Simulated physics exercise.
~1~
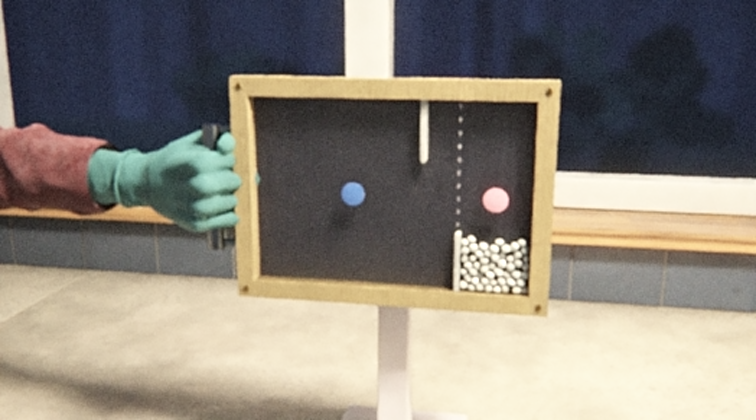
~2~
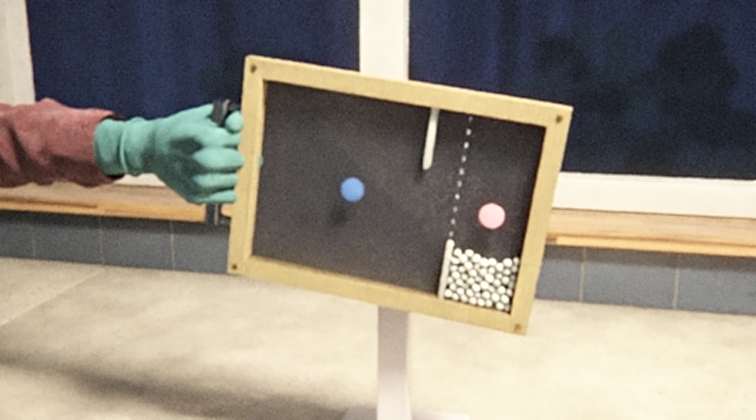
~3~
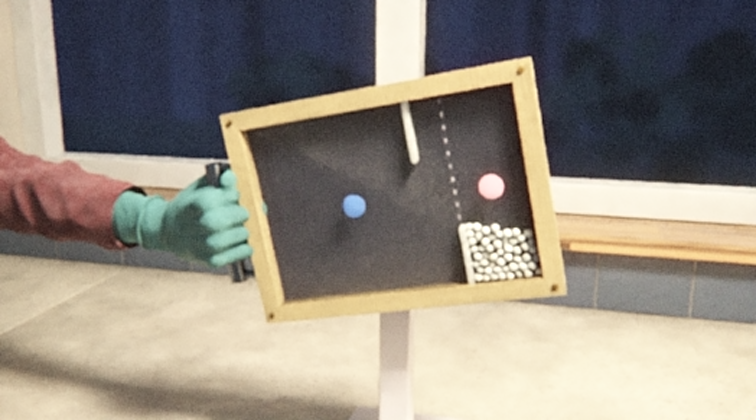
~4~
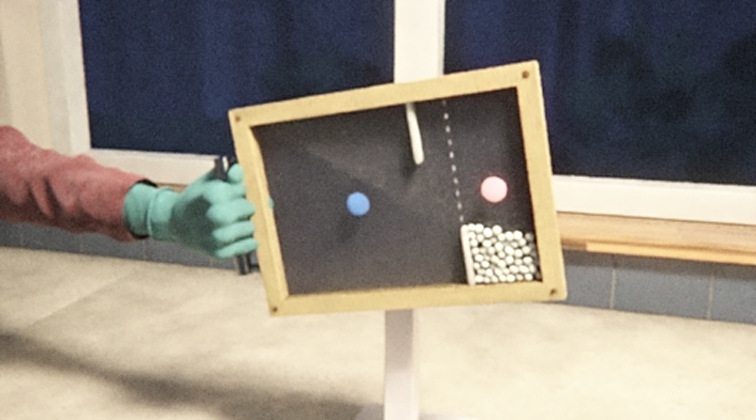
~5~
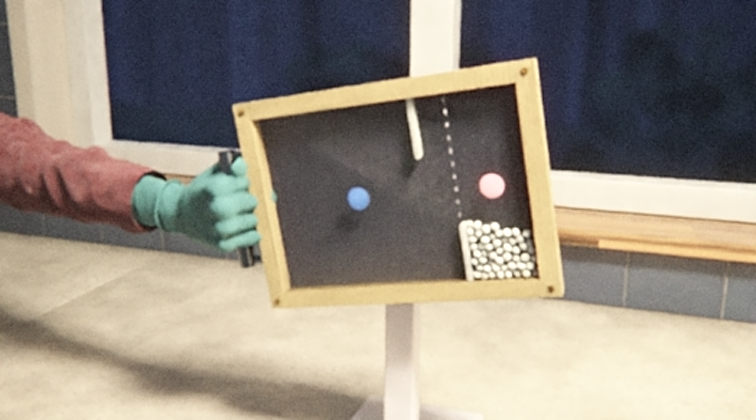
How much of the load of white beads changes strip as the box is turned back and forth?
The share that changes strip is low. The beads are still in the strip with the pink sticker at the end, and none are seen on the blue side.
A gloved hand tilts a framed box clockwise, then anticlockwise, and its white beads stay right.
